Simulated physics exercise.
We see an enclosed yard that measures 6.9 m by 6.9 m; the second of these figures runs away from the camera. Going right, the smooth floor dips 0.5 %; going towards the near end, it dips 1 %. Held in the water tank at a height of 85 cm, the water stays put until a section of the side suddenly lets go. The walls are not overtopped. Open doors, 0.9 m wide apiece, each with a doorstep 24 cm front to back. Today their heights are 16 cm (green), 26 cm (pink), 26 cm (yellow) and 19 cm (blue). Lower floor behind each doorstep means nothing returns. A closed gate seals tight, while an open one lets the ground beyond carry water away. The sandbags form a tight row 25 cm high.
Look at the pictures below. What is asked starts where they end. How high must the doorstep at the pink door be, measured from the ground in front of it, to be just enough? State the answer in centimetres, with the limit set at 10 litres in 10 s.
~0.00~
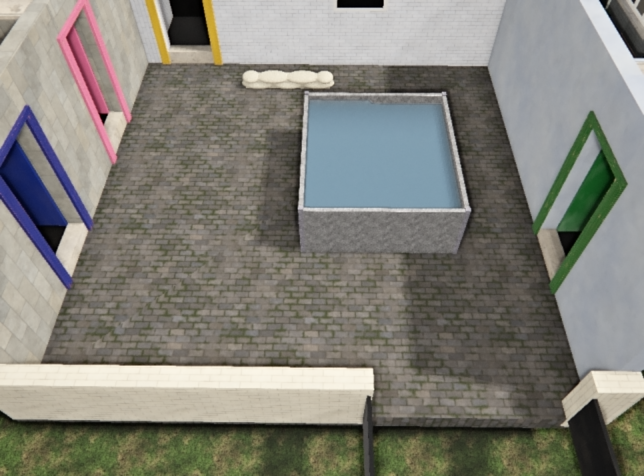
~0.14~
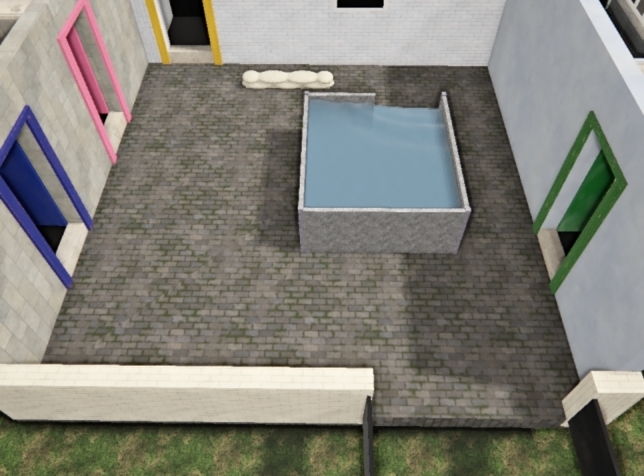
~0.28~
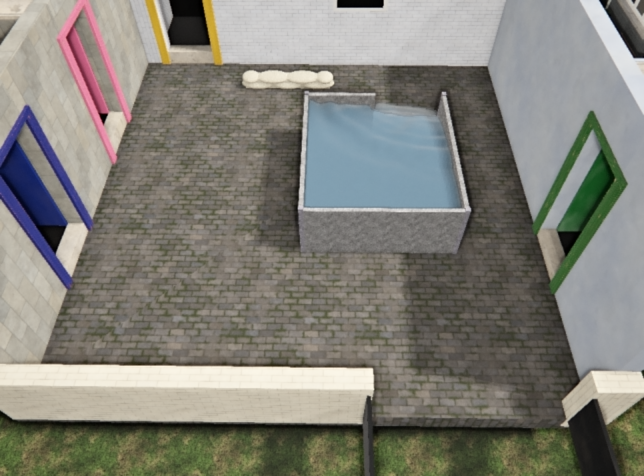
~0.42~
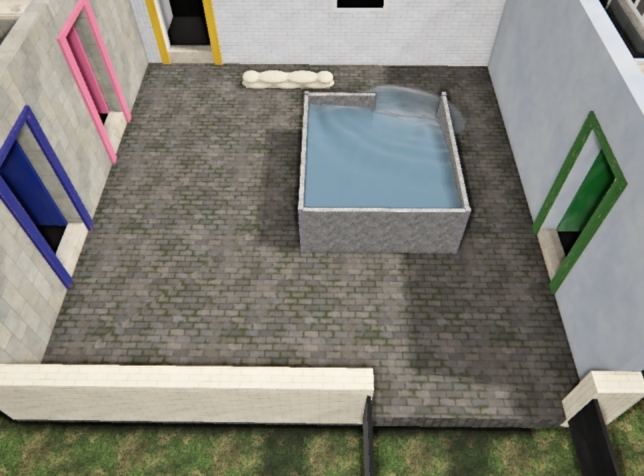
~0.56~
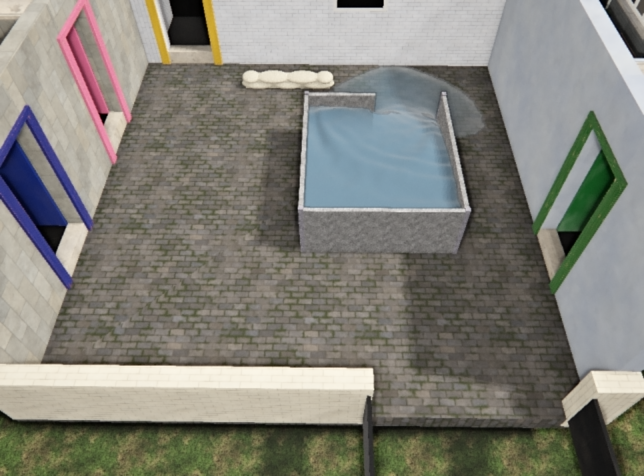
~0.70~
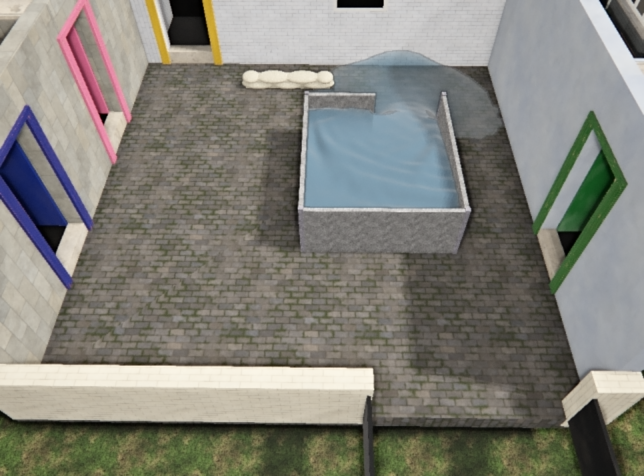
About 7 cm.
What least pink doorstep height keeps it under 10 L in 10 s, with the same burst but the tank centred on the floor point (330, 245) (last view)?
That setup calls for roughly 10.5 cm.
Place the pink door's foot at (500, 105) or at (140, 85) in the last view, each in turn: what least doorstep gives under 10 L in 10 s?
About 31 cm for the first and 25 cm for the second.
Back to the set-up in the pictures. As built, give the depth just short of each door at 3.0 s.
Green door 3 cm, pink door 0 cm, yellow door 12 cm, blue door 0 cm.
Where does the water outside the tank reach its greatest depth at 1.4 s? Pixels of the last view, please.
(477, 67).
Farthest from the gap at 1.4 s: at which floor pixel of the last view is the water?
The farthest wet point is roughly at (255, 65) in the last view.
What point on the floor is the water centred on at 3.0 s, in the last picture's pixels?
Centre of the water: Approx. (379, 137) px.
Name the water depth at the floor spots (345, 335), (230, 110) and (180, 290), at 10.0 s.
About 6, 3 and 4 cm.
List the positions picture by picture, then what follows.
The first picture shows still water, 85 cm deep, in the water tank at (379, 150); the pink door at (102, 93) is dry.
In the second picture, the gap is on the far side, the front 0.3 m out at a hidden place; the back of the water tank holds 85 cm.
In the third picture, the gap is on the far side, the front 0.9 m out at a hidden place; the back of the water tank holds 85 cm.
In the fourth picture, water pours out on the far side and has run 1.5 m, to (387, 87); about 10 cm deep outside, 85 cm at the back.
In the fifth picture, the front is at (385, 68), 2.1 m from the gap on the far side; 4.4 m2 of floor is wet, 85 cm left at the back.
In the sixth picture, the front is at (447, 67), 2.2 m from the gap on the far side; 5.9 m2 of floor is wet, 82 cm left at the back; 3.5 m in a straight line remain to the pink door at (102, 93).
After 1.4 s water covers 15 % of the floor, deepest (70 cm) near (477, 67); it has not reached the pink door.
After 3.0 s water covers 35 % of the floor, deepest (44 cm) near (487, 73); it has not reached the pink door.
After 10.0 s water covers 95 % of the floor, deepest (18 cm) near (582, 400); 7 cm at the pink door, 0 litres in over its 26 cm doorstep.
At the pink door as built, the water arrived by 3.2 s and peaked near 10 cm at 4.4 s.
Run again over the same 10 s with other heights there, 18 litres in over 6 cm, 4 litres over 8.5 cm. The limit of 10 litres is kept from about 7 cm up.
